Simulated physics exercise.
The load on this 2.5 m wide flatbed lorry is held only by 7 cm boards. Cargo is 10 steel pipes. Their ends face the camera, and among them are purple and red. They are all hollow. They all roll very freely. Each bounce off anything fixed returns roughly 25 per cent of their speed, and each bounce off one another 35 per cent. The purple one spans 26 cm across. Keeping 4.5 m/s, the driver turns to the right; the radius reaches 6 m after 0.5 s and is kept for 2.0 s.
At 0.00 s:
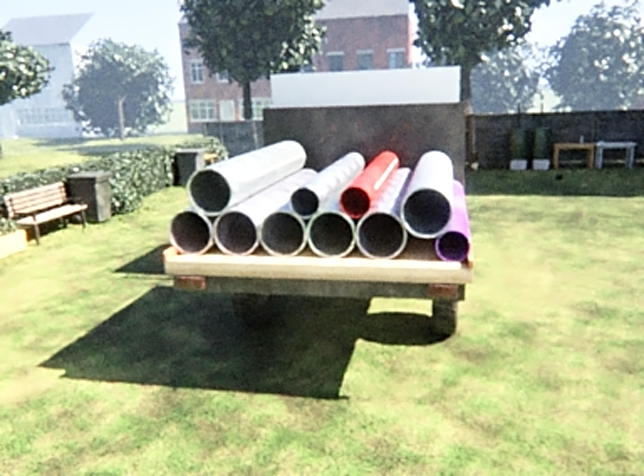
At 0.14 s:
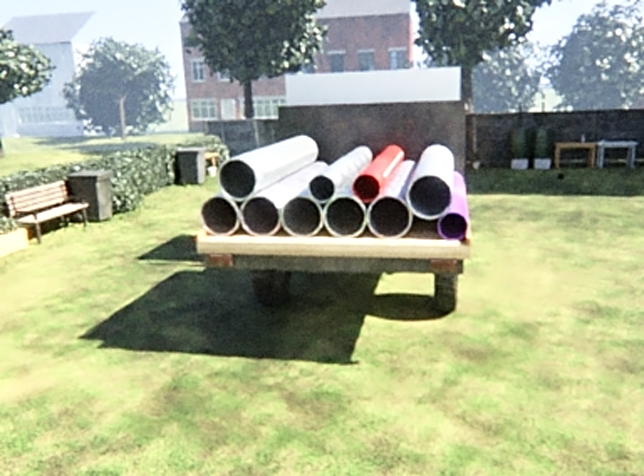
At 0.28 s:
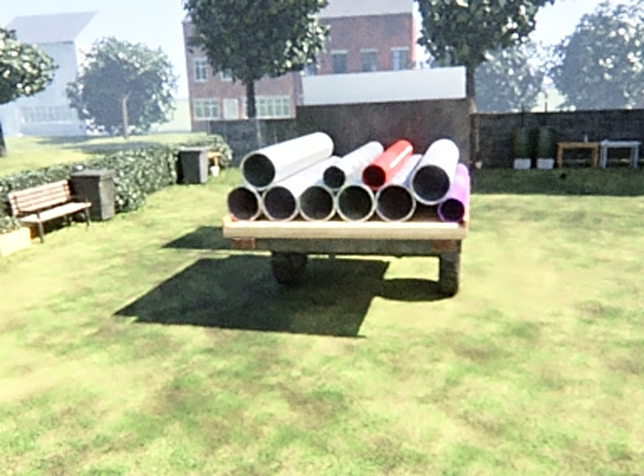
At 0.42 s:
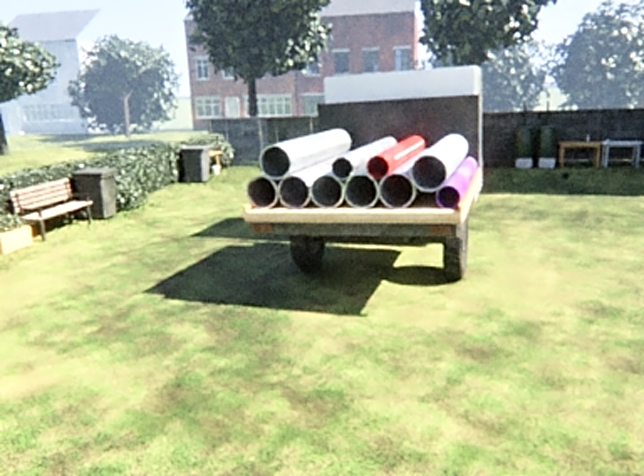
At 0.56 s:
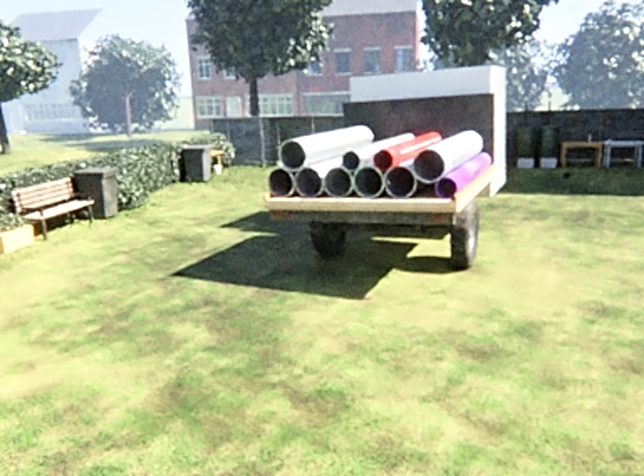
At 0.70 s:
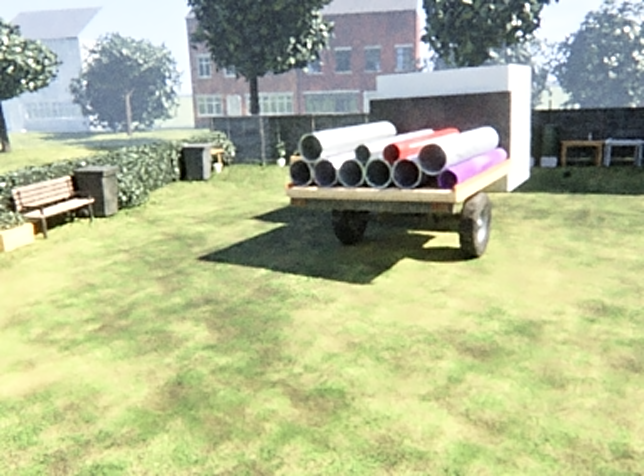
The footage shows a flatbed lorry loaded with hollow pipes, one red and one purple among the grey, driving away across a lawn and then turning right, its deck leaning slightly to the left as the pipes stay stacked.
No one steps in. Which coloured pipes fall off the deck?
Result - purple stays where it is; Red stays where it is.
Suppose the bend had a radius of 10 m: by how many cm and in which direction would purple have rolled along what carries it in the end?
I'd expect some 0 centimetres to the right.
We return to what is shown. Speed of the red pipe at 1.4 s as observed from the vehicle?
The speed is close to 0.0 m/s.
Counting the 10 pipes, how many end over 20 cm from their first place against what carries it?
If you add them all up, you get 0.
By 1.4 s, purple is on the deck, 15 cm from the right edge; red is up on others, 90 cm from the right edge; 0 off so far.
By 2.2 s, as before, purple, red; 0 off so far.
Finally (3.1 s), purple is on the deck, 15 cm from the right edge; red is up on others, 90 cm from the right edge; 0 off so far.
